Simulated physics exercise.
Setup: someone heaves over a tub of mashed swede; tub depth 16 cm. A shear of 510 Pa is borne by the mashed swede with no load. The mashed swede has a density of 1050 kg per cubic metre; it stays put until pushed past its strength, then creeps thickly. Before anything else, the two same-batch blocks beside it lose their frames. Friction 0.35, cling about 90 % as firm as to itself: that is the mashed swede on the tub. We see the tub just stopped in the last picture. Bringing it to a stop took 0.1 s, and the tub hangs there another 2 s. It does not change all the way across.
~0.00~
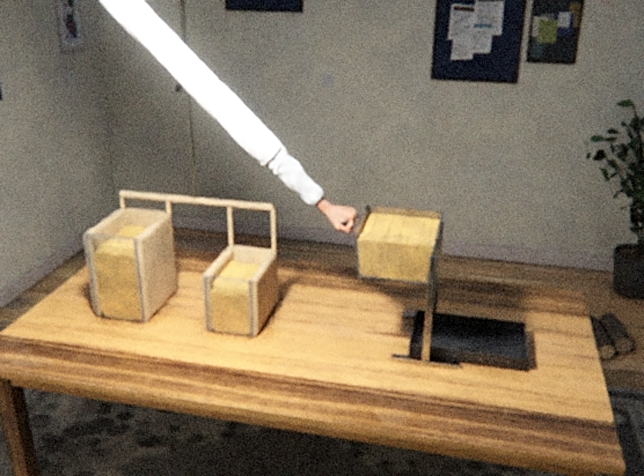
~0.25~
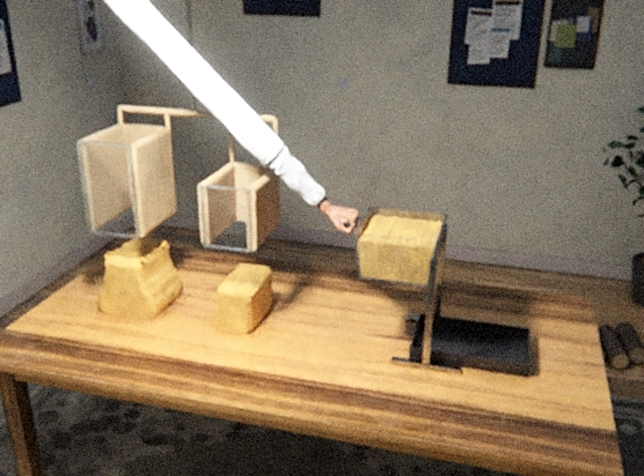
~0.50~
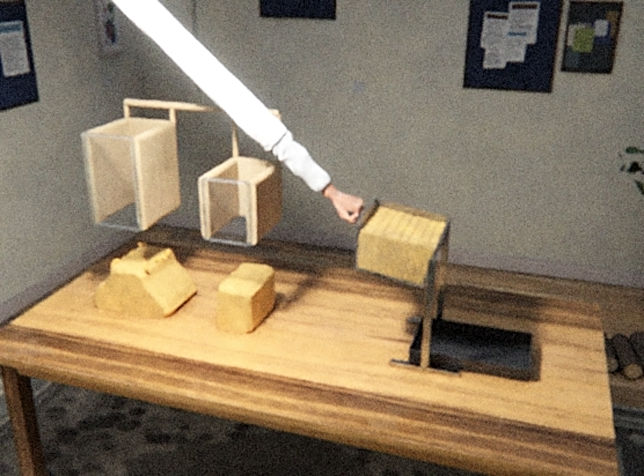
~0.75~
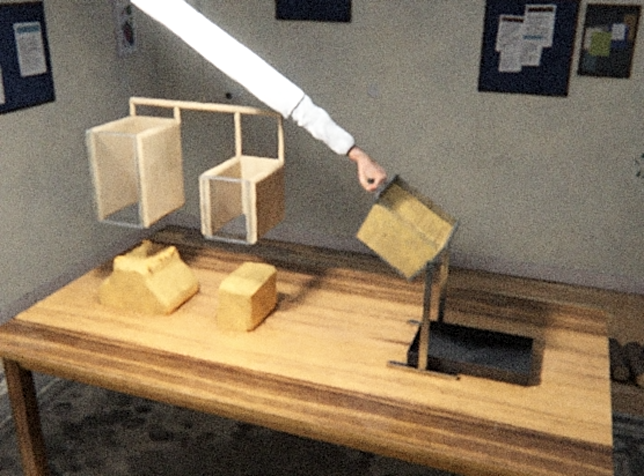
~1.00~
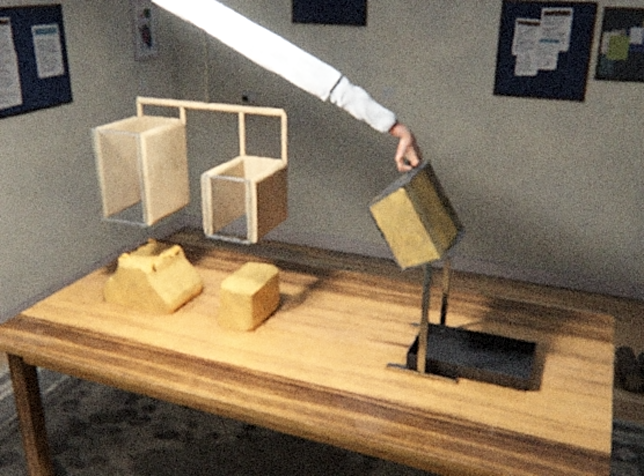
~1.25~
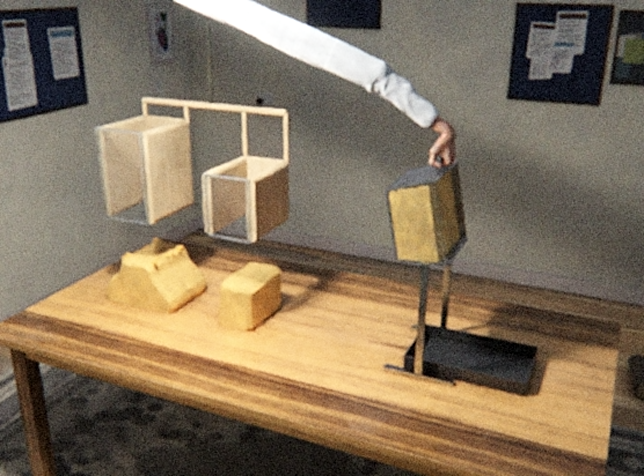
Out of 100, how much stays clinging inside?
100 %.
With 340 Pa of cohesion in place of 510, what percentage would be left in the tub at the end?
It would come to about 50 %.
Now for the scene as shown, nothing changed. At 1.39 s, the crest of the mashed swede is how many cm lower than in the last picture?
Around 0 cm below its level in the last picture.
After 1.39 s, the tub is at 79 degrees and holds 100 %.
After 1.56 s, the tub is at 79 degrees and holds 100 %.
After 1.73 s, the tub is at 79 degrees and holds 100 %.
After 1.90 s, the tub is at 79 degrees and holds 100 %.
After 3.25 s, the tub is at 79 degrees and holds 100 %.
